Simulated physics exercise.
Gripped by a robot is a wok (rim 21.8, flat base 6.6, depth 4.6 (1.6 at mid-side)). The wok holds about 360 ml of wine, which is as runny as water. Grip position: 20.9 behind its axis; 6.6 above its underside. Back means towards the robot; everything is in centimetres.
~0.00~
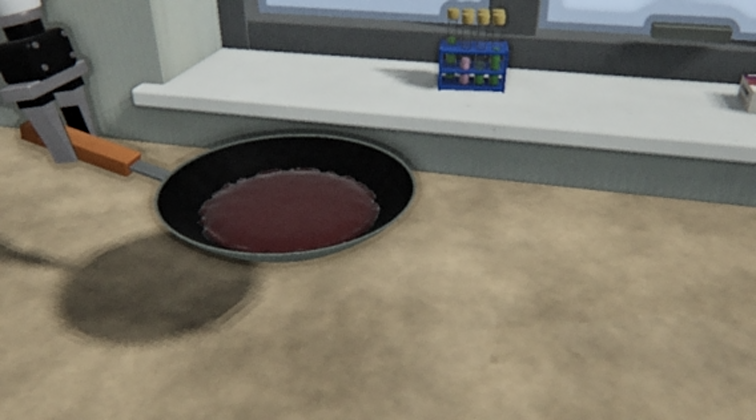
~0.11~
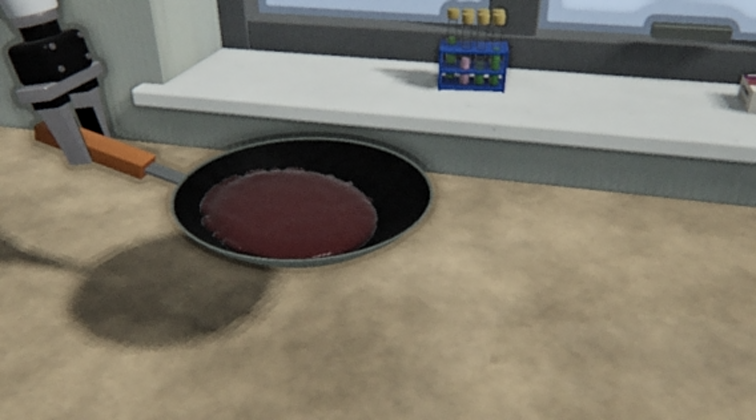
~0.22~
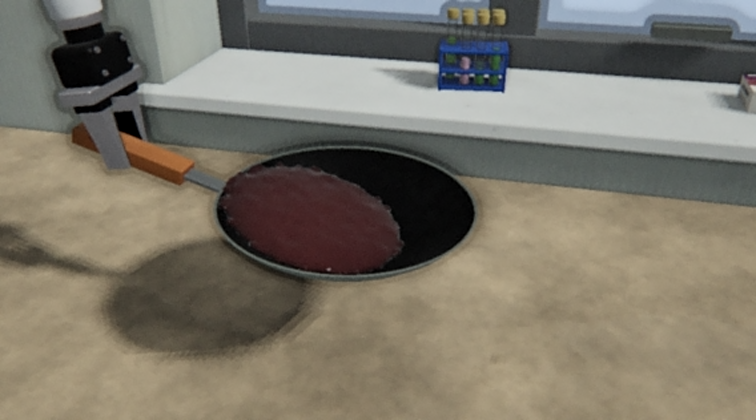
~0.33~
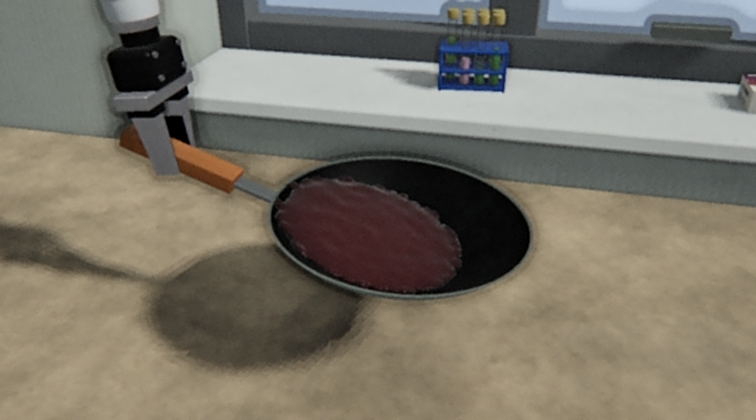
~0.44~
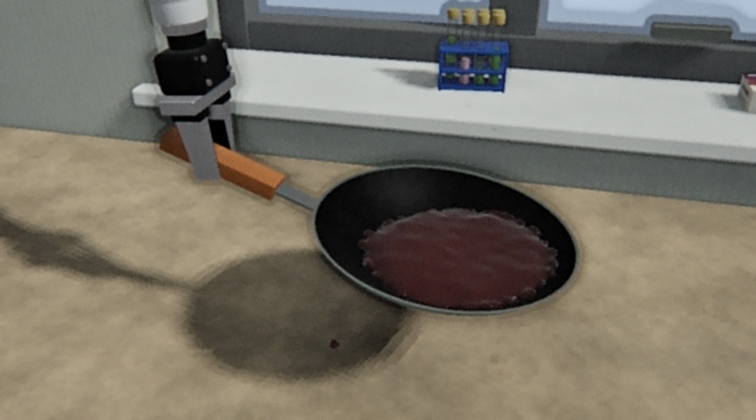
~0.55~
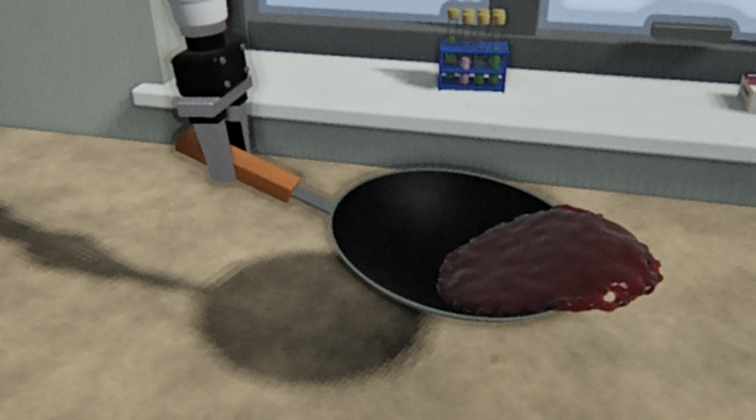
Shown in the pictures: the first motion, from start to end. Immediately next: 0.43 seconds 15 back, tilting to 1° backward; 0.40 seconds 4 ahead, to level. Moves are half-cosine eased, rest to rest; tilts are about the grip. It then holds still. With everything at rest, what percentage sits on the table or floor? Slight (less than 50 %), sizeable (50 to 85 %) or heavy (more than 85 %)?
Heavy.
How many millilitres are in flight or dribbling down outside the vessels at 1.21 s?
It works out to close to 80 ml.
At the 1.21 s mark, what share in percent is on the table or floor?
Share: Around 70 %.
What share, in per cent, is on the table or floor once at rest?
About 95 %.
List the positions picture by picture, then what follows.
Wok middle at (290, 210), level; upper third of the wine around (290, 207), from x 200 to 375, top at y 170; 355 ml in the wok, in the first picture.
Wok middle at (305, 215), level; upper third of the wine around (266, 204), from x 205 to 375, top at y 170, in the second picture.
Wok middle at (347, 226), tilted 2° forward; upper third of the wine around (276, 201), from x 225 to 400, top at y 165, in the third picture.
Wok middle at (398, 241), tilted 5° forward; upper third of the wine around (330, 215), from x 270 to 460, top at y 180, in the fourth picture.
Wok middle at (441, 252), tilted 6° forward; upper third of the wine around (466, 252), from x 330 to 555, top at y 210, in the fifth picture.
Wok middle at (457, 257), tilted 7° forward; upper third of the wine around (591, 252), from x 440 to 660, top at y 210; 290 ml in the wok, 65 ml in the air or running down outside, in the sixth picture.
After 0.88 s, level, liquid up to 16 above the table; 230 ml on the table or floor, 105 ml in the wok, 20 ml in the air or running down outside.
After 1.21 s, level, liquid up to 17 above the table; 250 ml on the table or floor, 25 ml in the wok, 80 ml in the air or running down outside.
After 1.58 s, level, liquid up to 17 above the table; 330 ml on the table or floor, 20 ml in the wok, 5 ml in the air or running down outside.
After 2.38 s, level, liquid up to 15 above the table; 335 ml on the table or floor, 20 ml in the wok.
At rest, 335 ml on the table or floor, 20 ml in the wok. That is 94 % on the table or floor.
